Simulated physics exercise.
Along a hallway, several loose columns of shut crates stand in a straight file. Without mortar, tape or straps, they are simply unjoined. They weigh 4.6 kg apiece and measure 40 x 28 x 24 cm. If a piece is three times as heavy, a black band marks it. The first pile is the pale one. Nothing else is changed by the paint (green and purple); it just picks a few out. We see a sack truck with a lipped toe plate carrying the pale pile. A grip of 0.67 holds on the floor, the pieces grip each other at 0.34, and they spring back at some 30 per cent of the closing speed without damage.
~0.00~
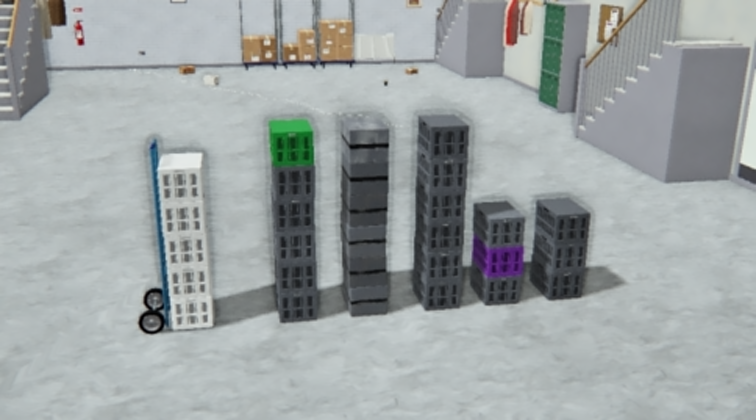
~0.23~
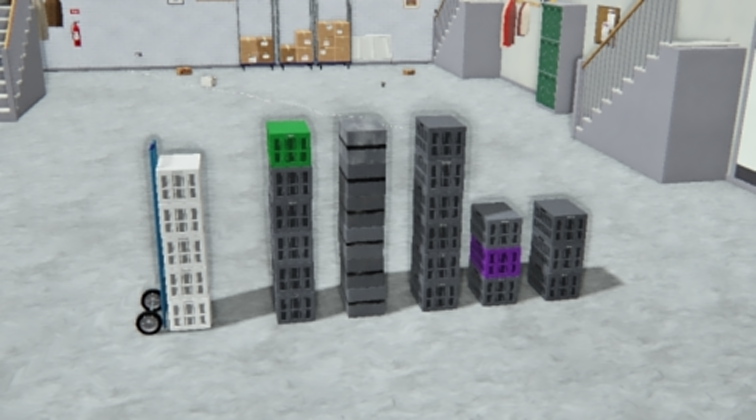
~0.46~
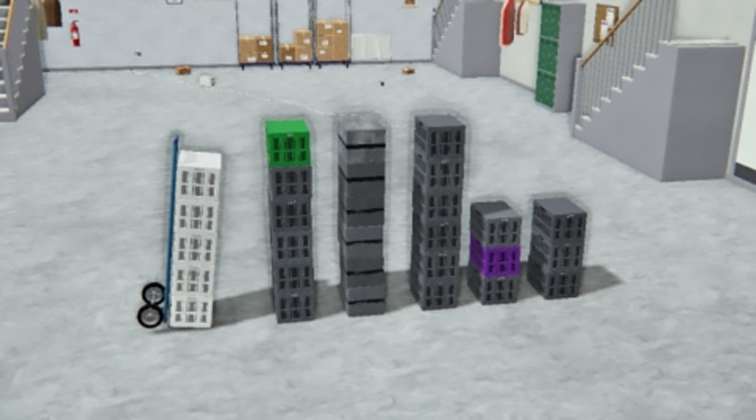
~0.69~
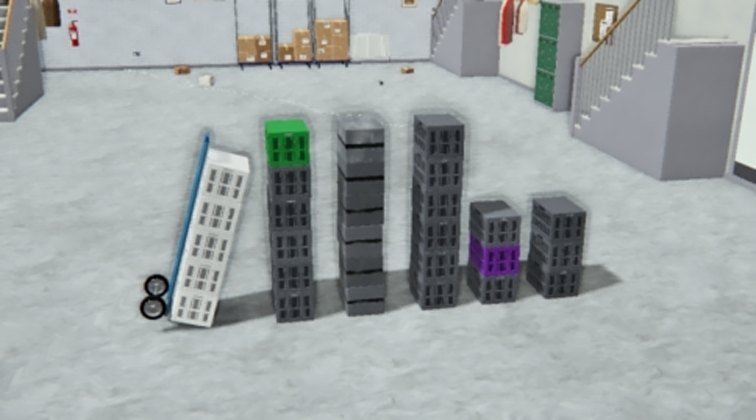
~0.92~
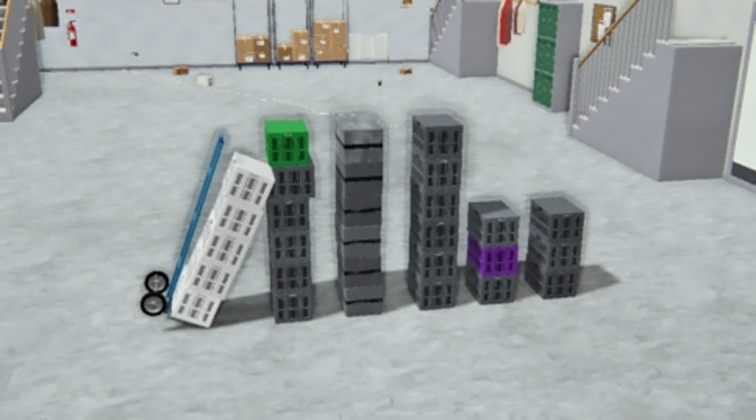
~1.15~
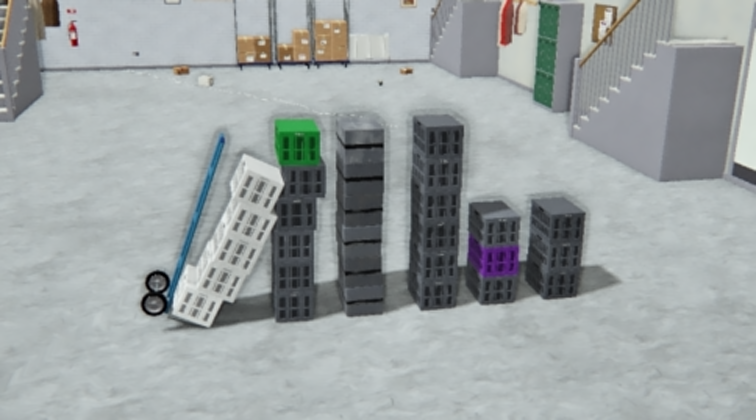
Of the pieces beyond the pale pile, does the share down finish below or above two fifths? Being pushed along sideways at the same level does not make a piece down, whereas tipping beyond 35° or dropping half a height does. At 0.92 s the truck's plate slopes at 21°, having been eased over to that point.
It finishes below two fifths.
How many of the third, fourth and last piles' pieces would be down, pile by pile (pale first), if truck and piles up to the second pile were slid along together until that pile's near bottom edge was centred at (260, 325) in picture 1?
In that case third pile 4, fourth pile 4, last pile 2.
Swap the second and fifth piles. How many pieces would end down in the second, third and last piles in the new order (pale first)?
Count of fallen pieces - second: 0; third: 0; last: 0.
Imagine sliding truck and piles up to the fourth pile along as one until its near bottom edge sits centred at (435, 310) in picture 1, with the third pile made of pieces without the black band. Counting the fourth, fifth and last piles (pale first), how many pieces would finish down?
Result: Fourth pile 5, fifth pile 3, last pile 2.
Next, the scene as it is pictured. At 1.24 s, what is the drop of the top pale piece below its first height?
Drop so far: Roughly 10 cm.
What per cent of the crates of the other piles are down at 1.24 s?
0 percent by then.
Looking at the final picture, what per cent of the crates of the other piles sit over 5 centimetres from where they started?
Result: 20 per cent.
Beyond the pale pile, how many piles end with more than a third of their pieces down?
The total is 0.
By 1.24 s, 0 of the pale pile down; none of the 24 other crates down, 6 disturbed; green crate tilted 3°.
By 1.38 s, 0 of the pale pile down; none of the 24 other crates down, 6 disturbed; green crate tilted 5°.
By 1.54 s, 0 of the pale pile down; none of the 24 other crates down, 6 disturbed; green crate tilted 8°.
When it is over (2.0 s), 0 of the pale pile down; none of the 24 other crates down, 6 disturbed; green crate tilted 9°; purple crate unmoved. That is 0 per cent. In pixels of the last frame, middles, green crate near (320, 141), purple crate near (493, 252).
